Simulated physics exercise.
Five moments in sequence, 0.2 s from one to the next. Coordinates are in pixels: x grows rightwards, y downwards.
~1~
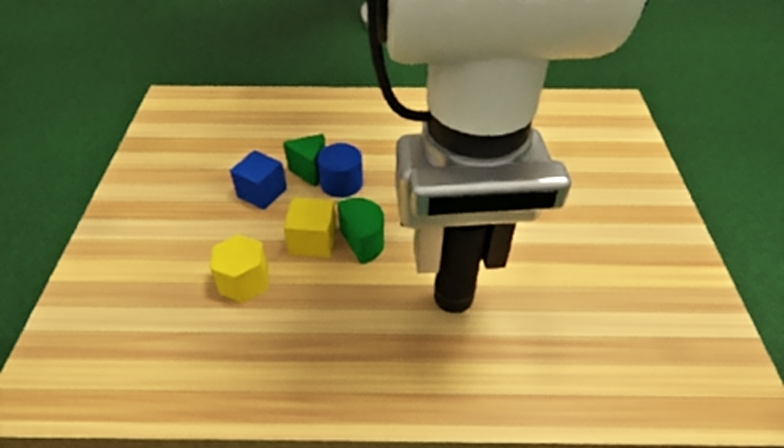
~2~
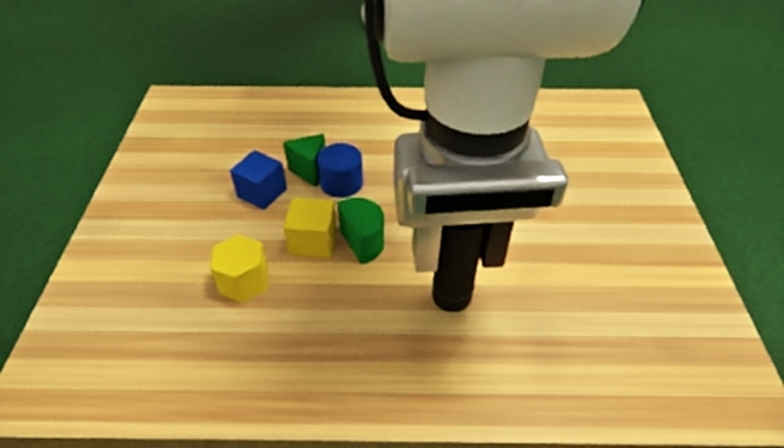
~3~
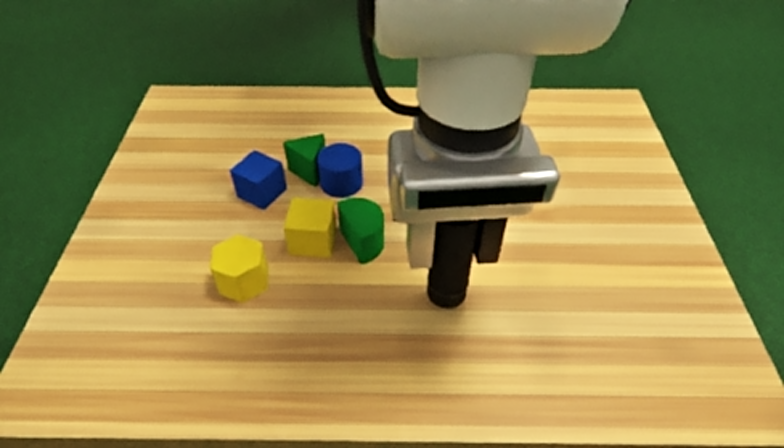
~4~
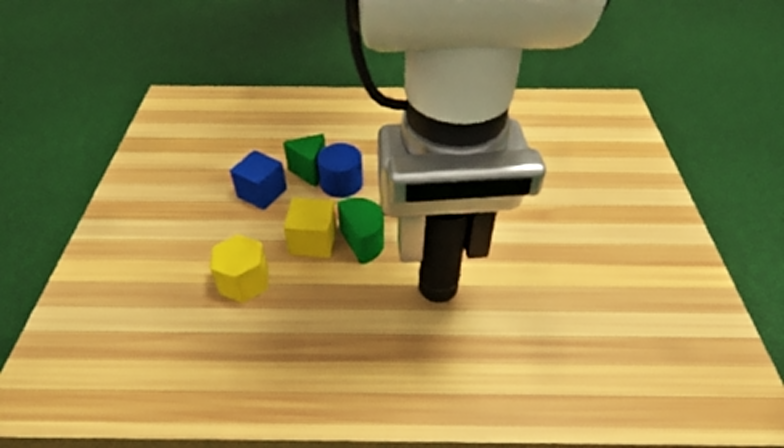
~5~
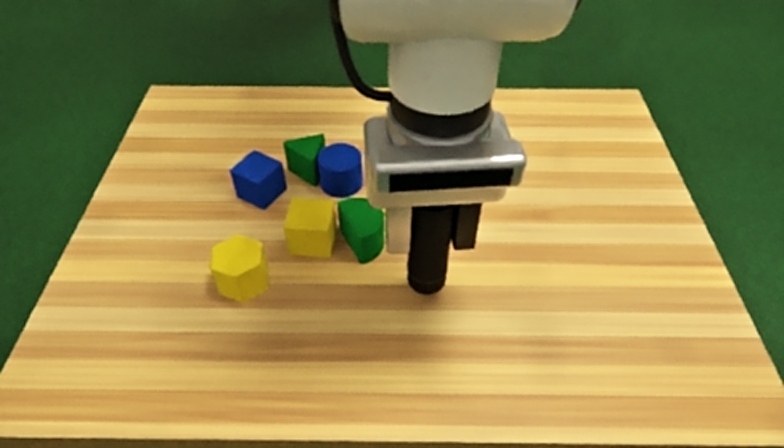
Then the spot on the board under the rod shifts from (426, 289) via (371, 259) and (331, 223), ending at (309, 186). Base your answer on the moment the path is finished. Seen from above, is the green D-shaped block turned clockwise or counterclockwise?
Looking down, it rotates clockwise.
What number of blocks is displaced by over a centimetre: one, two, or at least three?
Three or more.
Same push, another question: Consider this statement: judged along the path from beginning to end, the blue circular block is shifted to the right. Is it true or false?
This is true.
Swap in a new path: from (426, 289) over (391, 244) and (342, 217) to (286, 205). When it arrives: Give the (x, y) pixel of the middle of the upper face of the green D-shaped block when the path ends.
At the end it should sit near (239, 190).
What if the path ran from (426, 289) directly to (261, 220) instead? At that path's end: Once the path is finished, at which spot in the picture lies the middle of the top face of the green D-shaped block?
It ends at (341, 190).
The first path, step by step. One third of the way, rod (370, 250); green D-shaped block (352, 202), turned 15° clockwise.
Two thirds of the way, rod (330, 214); yellow square (291, 210), turned 30° anticlockwise; blue circular block (342, 138); green D-shaped block (328, 168), turned 40° clockwise.
At the end, rod (307, 177); green triangular block (292, 127), turned 30° clockwise; yellow square (289, 209), turned 30° anticlockwise; blue circular block (354, 119); green D-shaped block (317, 135), turned 70° clockwise.
